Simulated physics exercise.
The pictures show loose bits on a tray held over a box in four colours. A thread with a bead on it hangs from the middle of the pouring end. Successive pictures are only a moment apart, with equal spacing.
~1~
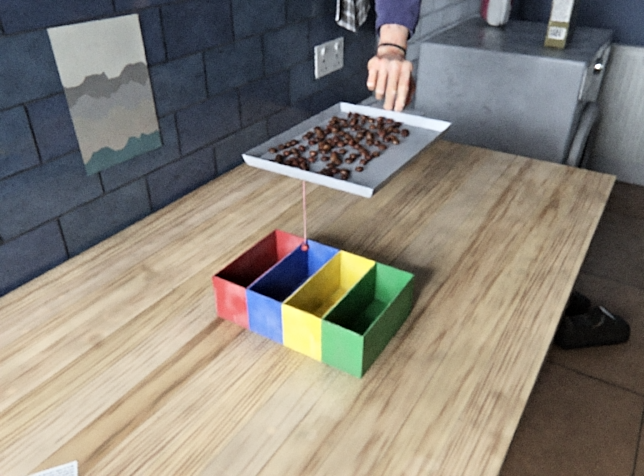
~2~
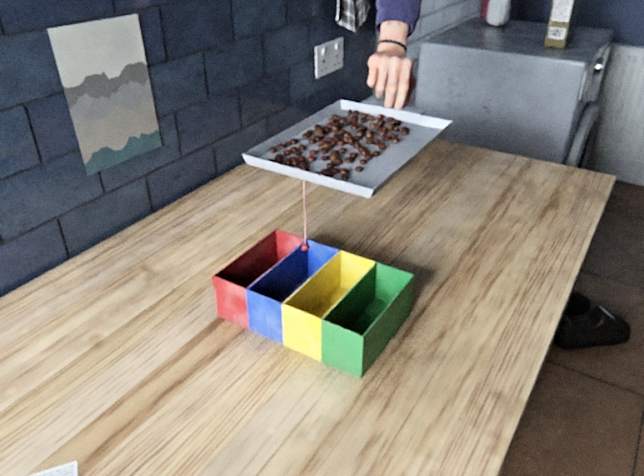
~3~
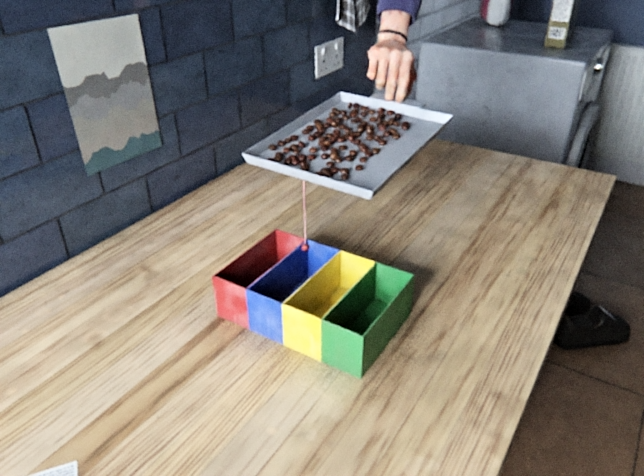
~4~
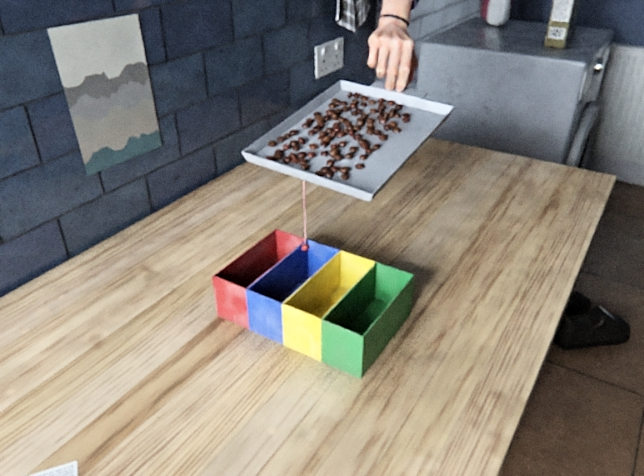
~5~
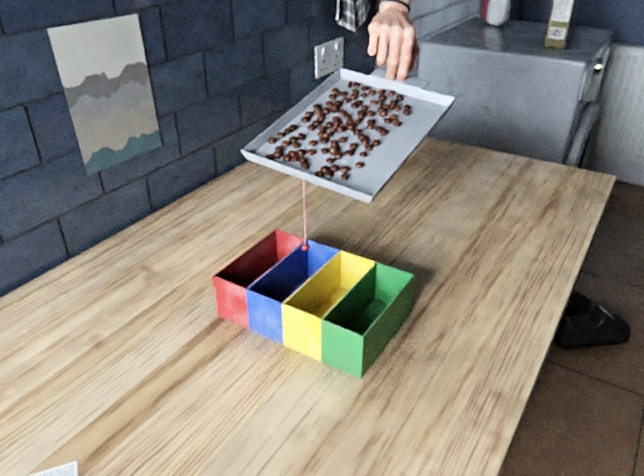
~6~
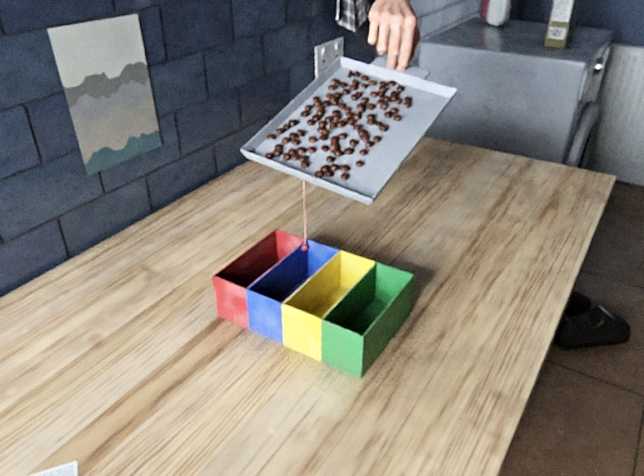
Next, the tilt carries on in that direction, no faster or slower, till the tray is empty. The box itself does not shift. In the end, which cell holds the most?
The yellow cell holds the most.
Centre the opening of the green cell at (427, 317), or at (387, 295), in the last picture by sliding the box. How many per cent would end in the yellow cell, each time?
10 %, then 70 %.
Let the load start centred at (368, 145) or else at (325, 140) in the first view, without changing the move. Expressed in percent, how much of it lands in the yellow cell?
Near 50 and 40 percent respectively.
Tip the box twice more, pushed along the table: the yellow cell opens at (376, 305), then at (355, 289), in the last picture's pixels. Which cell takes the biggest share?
One: The cell in blue. Two: The yellow cell.
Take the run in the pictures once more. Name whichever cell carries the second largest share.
Ranked second: The cell in green.
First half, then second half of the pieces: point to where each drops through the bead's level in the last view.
The opening half passes (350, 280), the closing half (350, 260).
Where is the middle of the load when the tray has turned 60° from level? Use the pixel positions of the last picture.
Near (343, 188).
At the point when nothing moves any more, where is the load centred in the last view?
Roughly pixel (339, 321).
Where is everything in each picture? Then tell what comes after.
Corners of the pouring end near (247, 154) and (371, 187), level; middle of the load near (337, 140), flat chocolate drops; bead on its thread near (305, 247); red cell near (231, 299); blue cell near (265, 313); yellow cell near (302, 328); green cell near (342, 345), in the first frame.
Corners of the pouring end near (247, 154) and (371, 187), level; middle of the load near (337, 139), in the second frame.
Corners of the pouring end near (247, 153) and (371, 189), tipped barely, lowest at the right corner; middle of the load near (337, 135), in the third frame.
Corners of the pouring end near (246, 151) and (370, 191), tipped a little, lowest at the right corner; middle of the load near (337, 129), in the fourth frame.
Corners of the pouring end near (246, 150) and (370, 194), tipped a little, lowest at the right corner; middle of the load near (337, 123), in the fifth frame.
Corners of the pouring end near (245, 149) and (370, 196), tipped clearly, lowest at the right corner; middle of the load near (337, 117); red cell near (231, 299); blue cell near (265, 313); yellow cell near (302, 328); green cell near (342, 345), in the sixth frame.
Shortly afterwards, tray tipped steeply; the bulk on the tray; only a few in the green cell; a little falling or outside the box.
Next, tray tipped right over; a little on the tray; near a third in the yellow cell; near a quarter in the green cell; a little in the blue cell; a little falling or outside the box.
Some moments later, tray tipped past a quarter turn; near half in the yellow cell; near a third in the green cell; a little in the blue cell; only a few falling or outside the box.
In the end, tray tipped past a quarter turn; near half in the yellow cell; near a third in the green cell; a little in the blue cell; none at all in the red cell; only a few outside the box.
